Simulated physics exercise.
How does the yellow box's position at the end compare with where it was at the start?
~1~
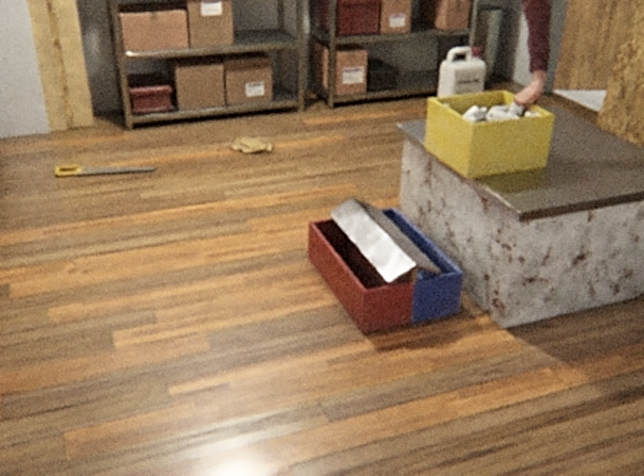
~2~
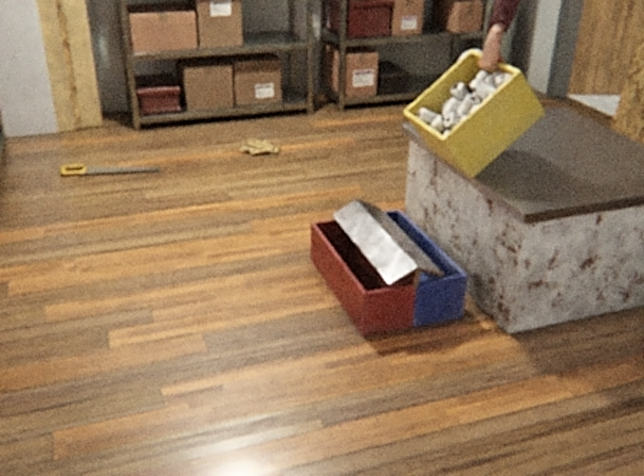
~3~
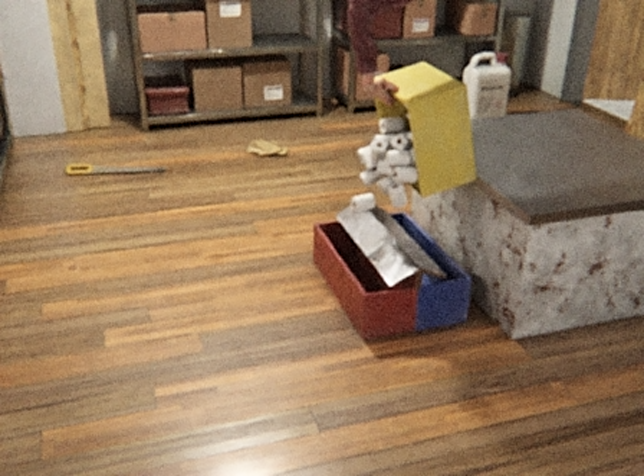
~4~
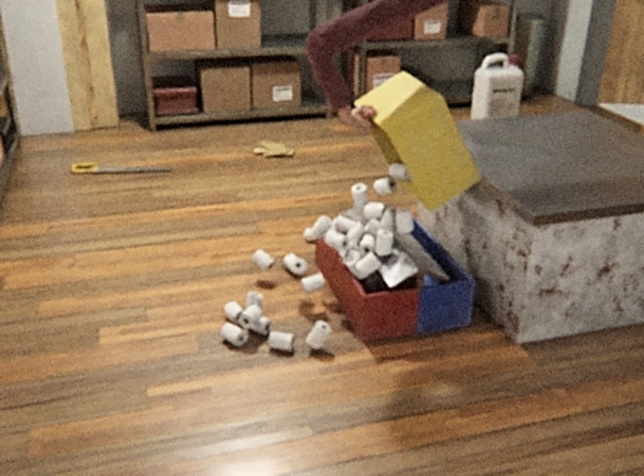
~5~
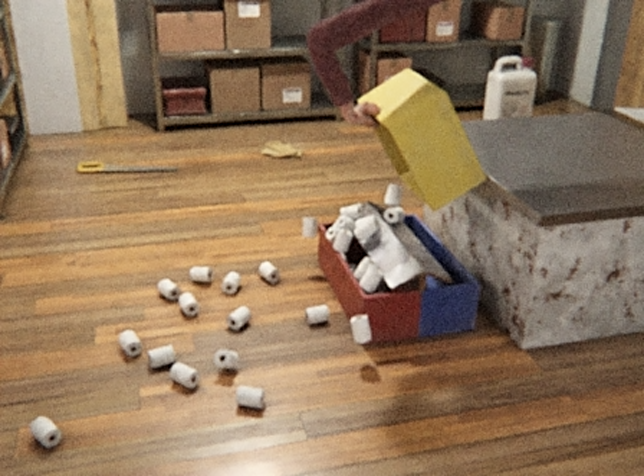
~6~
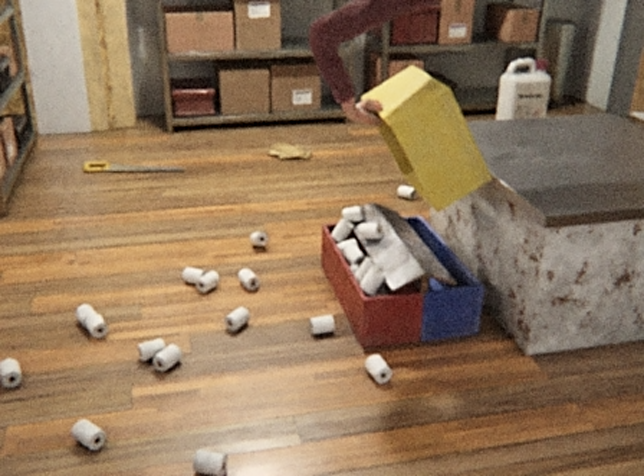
At the start the yellow box sits upright on top of the bench. By the end it is farther left, held tipped well over at the bench's edge, above the red and blue containers.
